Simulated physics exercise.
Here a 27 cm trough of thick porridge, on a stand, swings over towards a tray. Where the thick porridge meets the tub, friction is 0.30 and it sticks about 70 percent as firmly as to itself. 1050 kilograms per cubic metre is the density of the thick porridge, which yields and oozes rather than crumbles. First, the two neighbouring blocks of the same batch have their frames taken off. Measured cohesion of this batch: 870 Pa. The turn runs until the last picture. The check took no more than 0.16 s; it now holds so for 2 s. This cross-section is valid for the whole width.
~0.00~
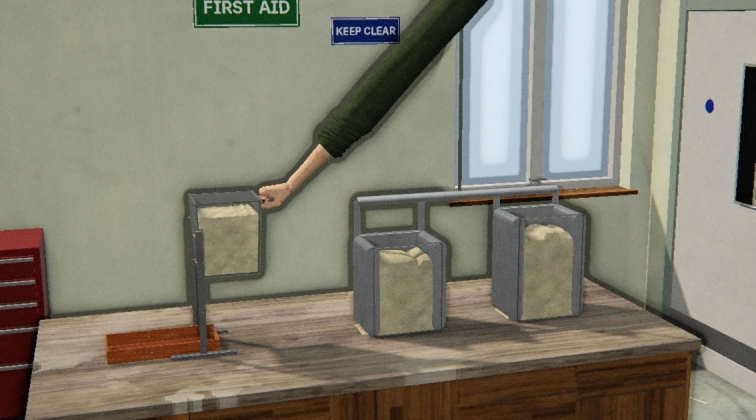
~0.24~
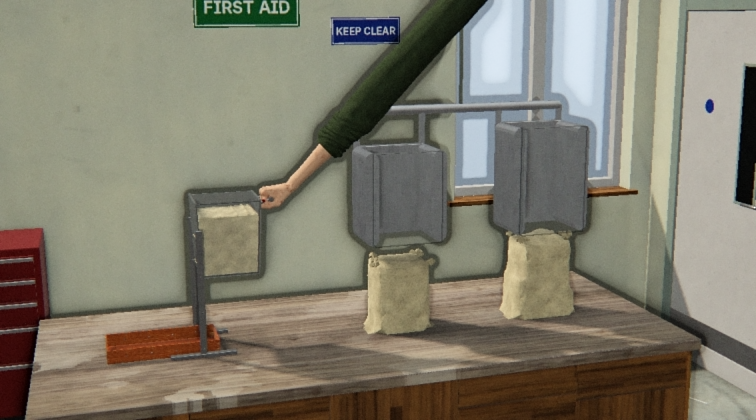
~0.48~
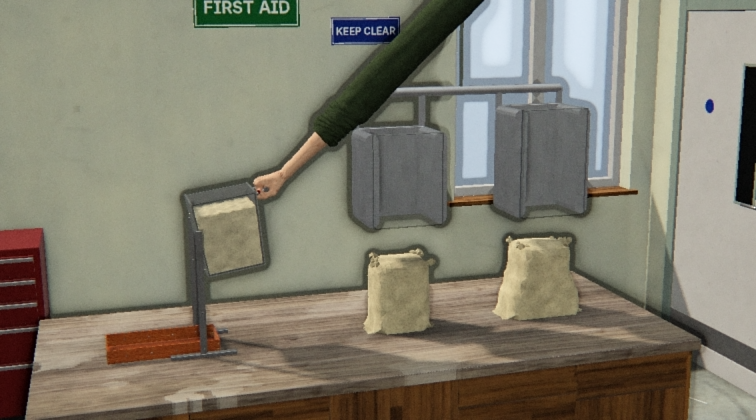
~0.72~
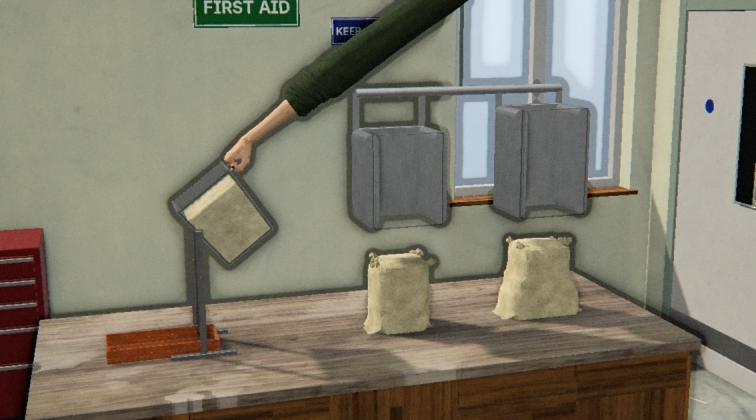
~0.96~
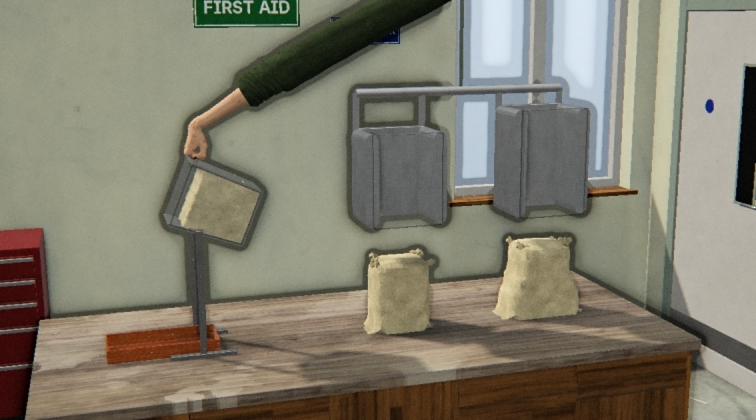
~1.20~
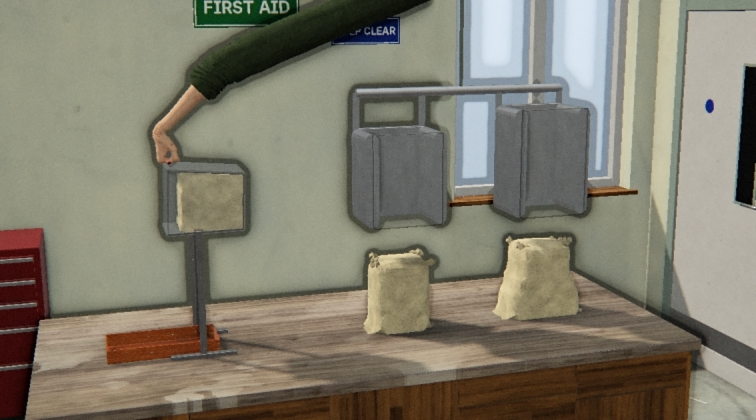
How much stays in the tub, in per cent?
Roughly 100 per cent stays in the tub.
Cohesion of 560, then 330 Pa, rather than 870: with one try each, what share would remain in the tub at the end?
Respectively 100 % and 65 %.
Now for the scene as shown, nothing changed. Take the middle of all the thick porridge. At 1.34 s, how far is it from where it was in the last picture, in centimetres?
About 0 cm.
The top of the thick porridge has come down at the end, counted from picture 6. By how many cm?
About 0 cm.
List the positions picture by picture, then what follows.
In the first frame, handle-side rim at (259, 200), tilt 0 degrees; highest point of the thick porridge at (209, 217); test blocks 29 cm, 36 cm high (left to right).
In the second frame, handle-side rim at (259, 200), tilt 0 degrees; highest point of the thick porridge at (209, 217); test blocks 29 cm, 33 cm high (left to right).
In the third frame, handle-side rim at (254, 192), tilt 8 degrees; highest point of the thick porridge at (251, 207); test blocks 28 cm, 30 cm high (left to right).
In the fourth frame, handle-side rim at (227, 171), tilt 37 degrees; highest point of the thick porridge at (233, 185); test blocks 28 cm, 30 cm high (left to right).
In the fifth frame, handle-side rim at (191, 165), tilt 67 degrees; highest point of the thick porridge at (206, 174); test blocks 28 cm, 30 cm high (left to right).
In the sixth frame, handle-side rim at (167, 172), tilt 88 degrees; highest point of the thick porridge at (182, 176); test blocks 28 cm, 30 cm high (left to right).
By 1.34 s, the tub is at 88 degrees and holds 100 %.
By 1.51 s, the tub is at 88 degrees and holds 100 %.
By 1.68 s, the tub is at 88 degrees and holds 100 %.
By 1.85 s, the tub is at 88 degrees and holds 100 %.
By 3.20 s, at the end, the tub is at 88 degrees and holds 100 %.
